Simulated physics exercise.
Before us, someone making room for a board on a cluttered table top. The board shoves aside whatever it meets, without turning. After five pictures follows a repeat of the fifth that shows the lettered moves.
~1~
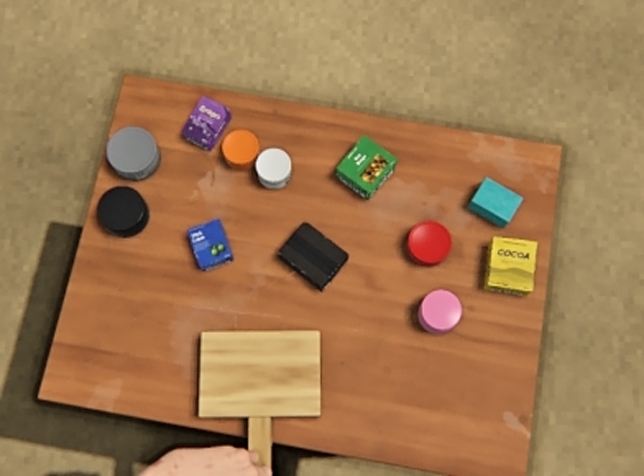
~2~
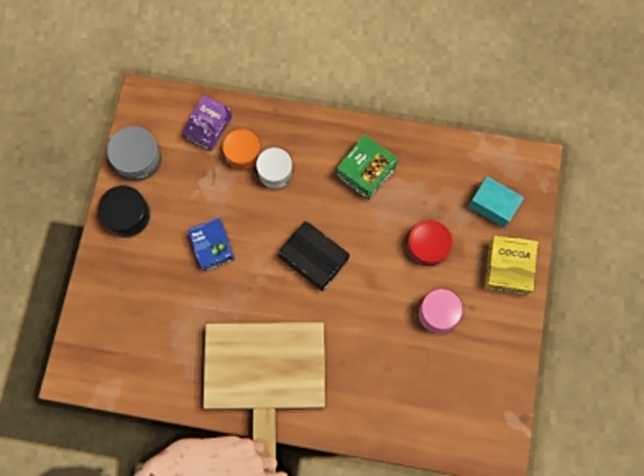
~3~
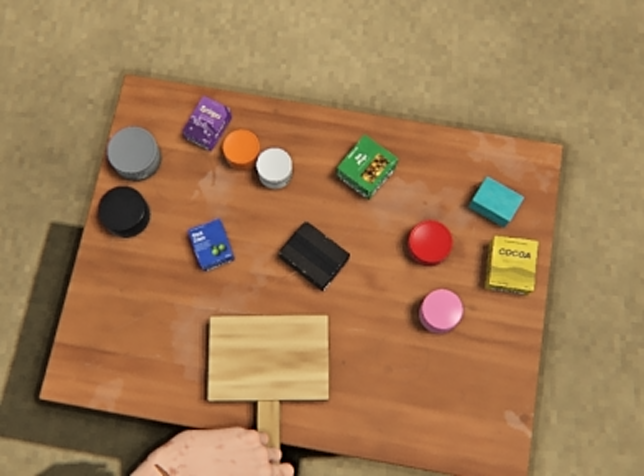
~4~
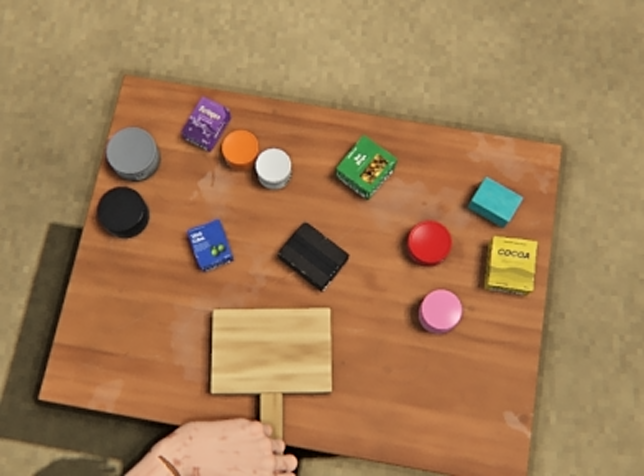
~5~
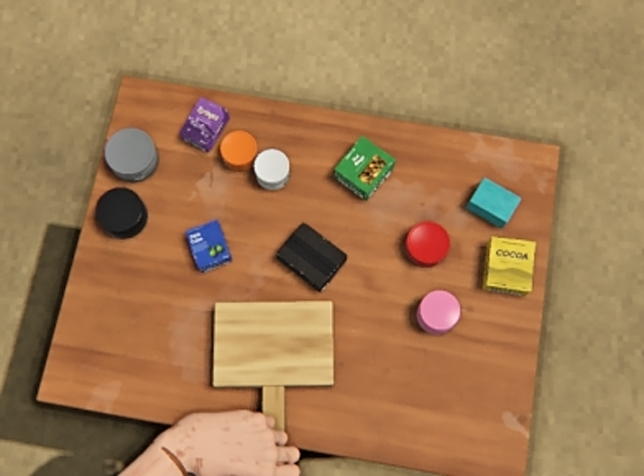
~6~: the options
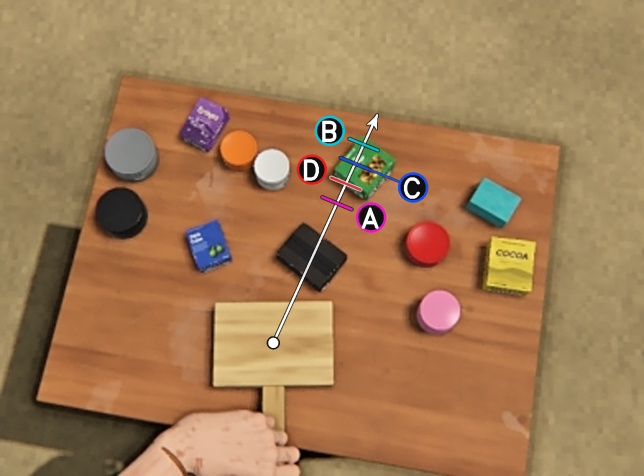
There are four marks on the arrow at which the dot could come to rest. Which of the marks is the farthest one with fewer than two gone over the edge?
It should halt at C.
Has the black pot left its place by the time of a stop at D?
By then, no.
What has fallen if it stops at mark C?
The green packet.
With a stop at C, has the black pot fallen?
By then, no.
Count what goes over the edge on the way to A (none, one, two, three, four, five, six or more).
By then, none.
On the marked copy, A at (337, 203); B at (364, 145); C at (355, 164); D at (346, 184); the arrow from (273, 343) to (377, 116); the white dot at (273, 343).
Taking C. A third of the way, board (304, 278); black box (314, 219); grey jar (133, 156).
Two thirds of the way, board (334, 214); green packet (379, 155); black box (325, 158).
When it is over, board (354, 168); green packet over the edge; black box (343, 113); one fallen.
As for the rest, A is within the limit but short; B drops two; D is within the limit but short.
